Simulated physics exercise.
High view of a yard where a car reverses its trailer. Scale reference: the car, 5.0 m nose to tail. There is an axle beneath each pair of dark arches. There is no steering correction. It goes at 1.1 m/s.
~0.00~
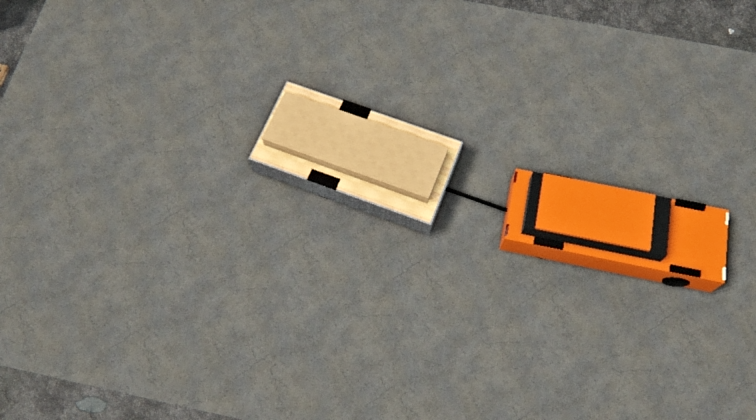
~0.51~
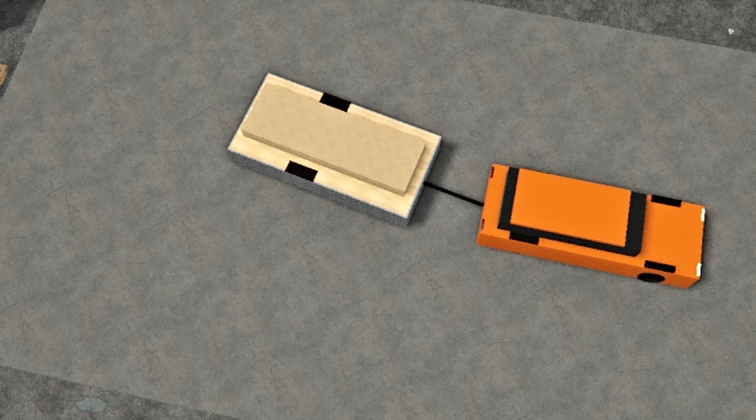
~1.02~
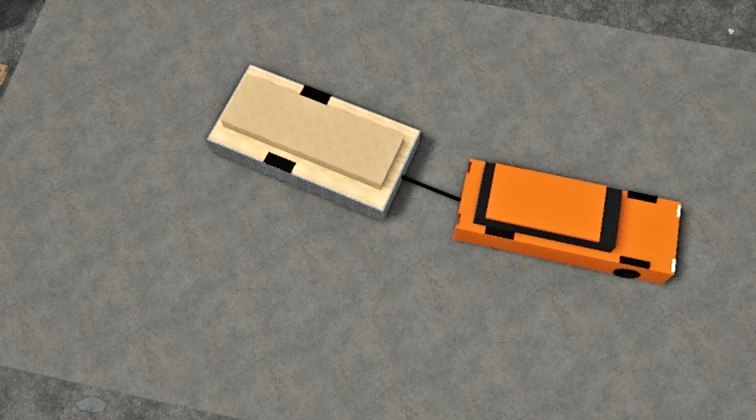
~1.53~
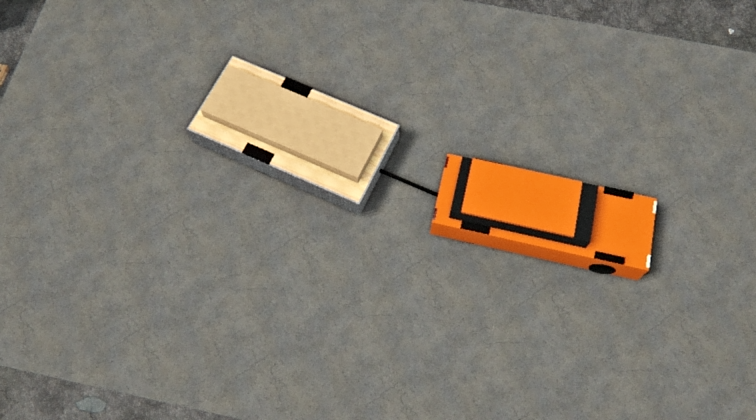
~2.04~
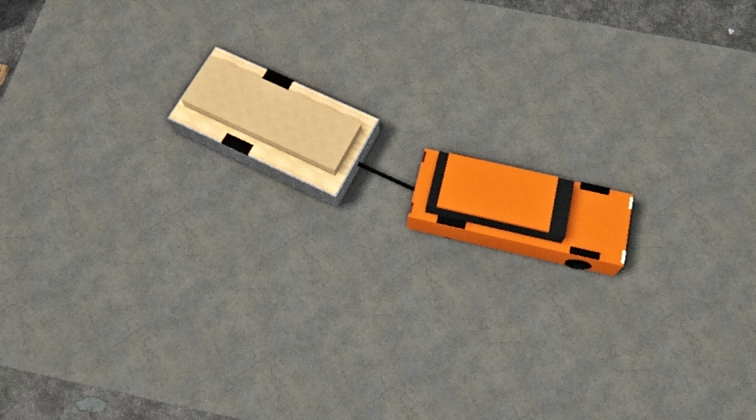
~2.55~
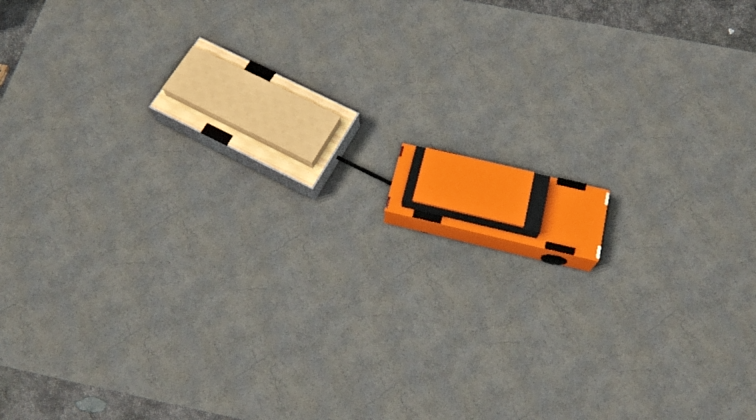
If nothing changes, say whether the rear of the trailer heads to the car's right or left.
It heads to the left.
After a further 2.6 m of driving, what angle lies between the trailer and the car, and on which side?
Fold: Approx. 20 deg, left side.
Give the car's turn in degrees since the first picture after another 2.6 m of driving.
Close to 4 degrees in all.
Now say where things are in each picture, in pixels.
Car's middle (625, 218), trailer's axle (340, 144); tail 9° to the car's left; front wheels 2° left, in the first frame.
Car's middle (601, 213), trailer's axle (319, 136); tail 10° to the car's left, in the second frame.
Car's middle (576, 209), trailer's axle (298, 128); tail 11° to the car's left, in the third frame.
Car's middle (551, 204), trailer's axle (278, 120); tail 12° to the car's left, in the fourth frame.
Car's middle (527, 199), trailer's axle (258, 111); tail 13° to the car's left, in the fifth frame.
Car's middle (503, 194), trailer's axle (239, 102); tail 14° to the car's left, in the sixth frame.
By 4.9 s, the tail is 22° to the car's left, the car has turned 4° and the trailer's axle is at (161, 56) of the last picture.
By 7.2 s, the tail is 36° to the car's left, the car has turned 6° and the trailer's axle is at (106, 2) of the last picture.
By 9.5 s, the tail is 60° to the car's left, the car has turned 8° and the trailer's axle is out of the picture; it has jack-knifed.
